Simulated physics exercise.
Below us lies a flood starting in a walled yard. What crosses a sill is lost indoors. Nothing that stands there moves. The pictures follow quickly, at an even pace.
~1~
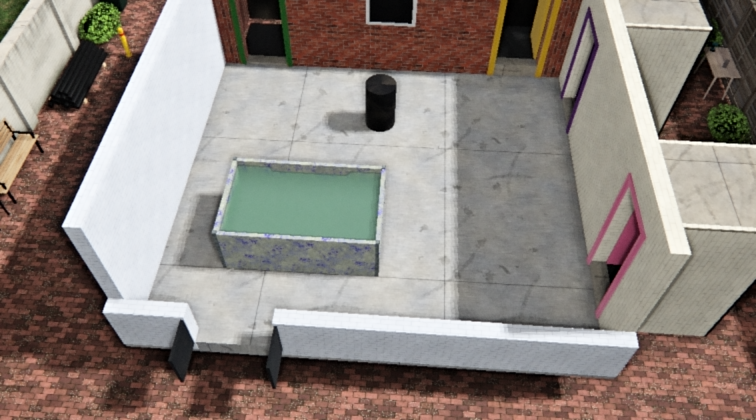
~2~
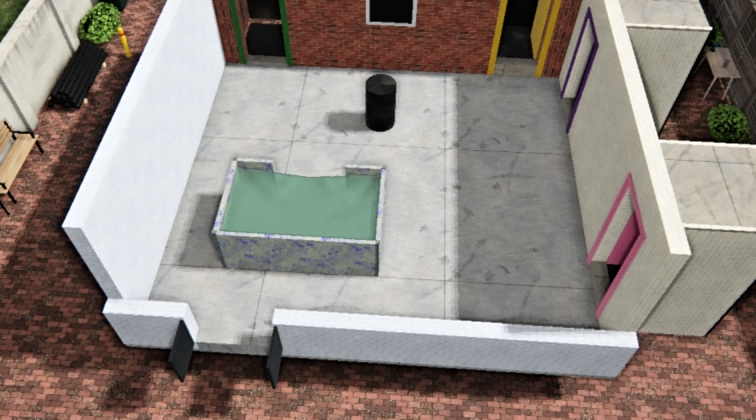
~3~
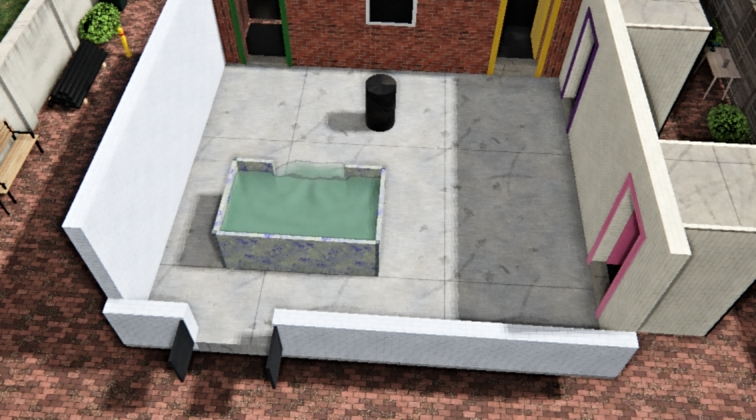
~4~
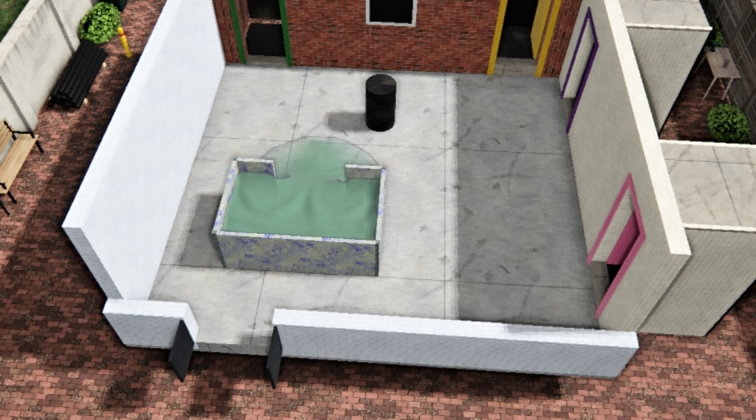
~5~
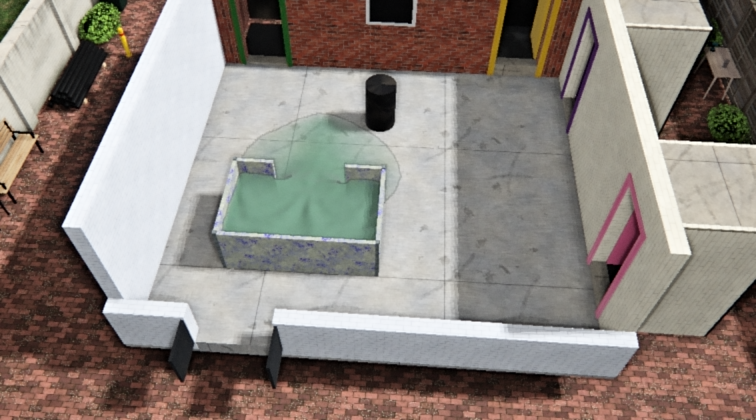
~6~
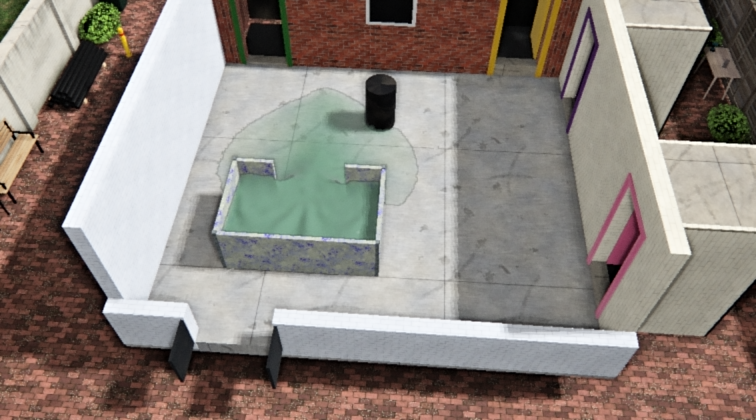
In a walled yard, green water pours from the tank's far side and spreads outward.
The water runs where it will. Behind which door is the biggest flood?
The green door.
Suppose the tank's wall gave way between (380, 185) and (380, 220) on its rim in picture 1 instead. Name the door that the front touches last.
I say the green door.
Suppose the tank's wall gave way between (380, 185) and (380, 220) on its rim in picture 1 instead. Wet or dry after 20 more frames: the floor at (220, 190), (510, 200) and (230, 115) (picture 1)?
In turn: Dry, covered, dry.
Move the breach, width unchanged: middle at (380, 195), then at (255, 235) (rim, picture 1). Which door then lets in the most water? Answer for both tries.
Case one the one in pink, case two the green-painted one.
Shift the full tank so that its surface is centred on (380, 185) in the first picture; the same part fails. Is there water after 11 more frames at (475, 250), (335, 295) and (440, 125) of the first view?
In turn: Dry, free of water, awash.
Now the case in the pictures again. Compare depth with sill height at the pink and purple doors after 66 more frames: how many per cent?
Roughly 20 per cent, then 80 per cent.
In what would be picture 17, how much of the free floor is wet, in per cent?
Close to 40 %.
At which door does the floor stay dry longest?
It is the door marked pink.
A moment on, water covers 35 % of the floor; yellow door not reached, green door a trickle in, purple door not reached, pink door not reached.
Next, water covers 40 % of the floor; yellow door wet at the sill, nothing in, green door a lot in, purple door not reached, pink door not reached.
Then, water covers 50 % of the floor; yellow door wet at the sill, nothing in, green door a lot in, purple door a trickle in, pink door not reached.
Later, water covers 75 % of the floor; yellow door wet at the sill, nothing in, green door a lot in, purple door a lot in, pink door wet at the sill, nothing in.
In the end, water covers 100 % of the floor; yellow door wet at the sill, nothing in, green door a lot in, purple door a lot in, pink door wet at the sill, nothing in; the green door has let in the most.
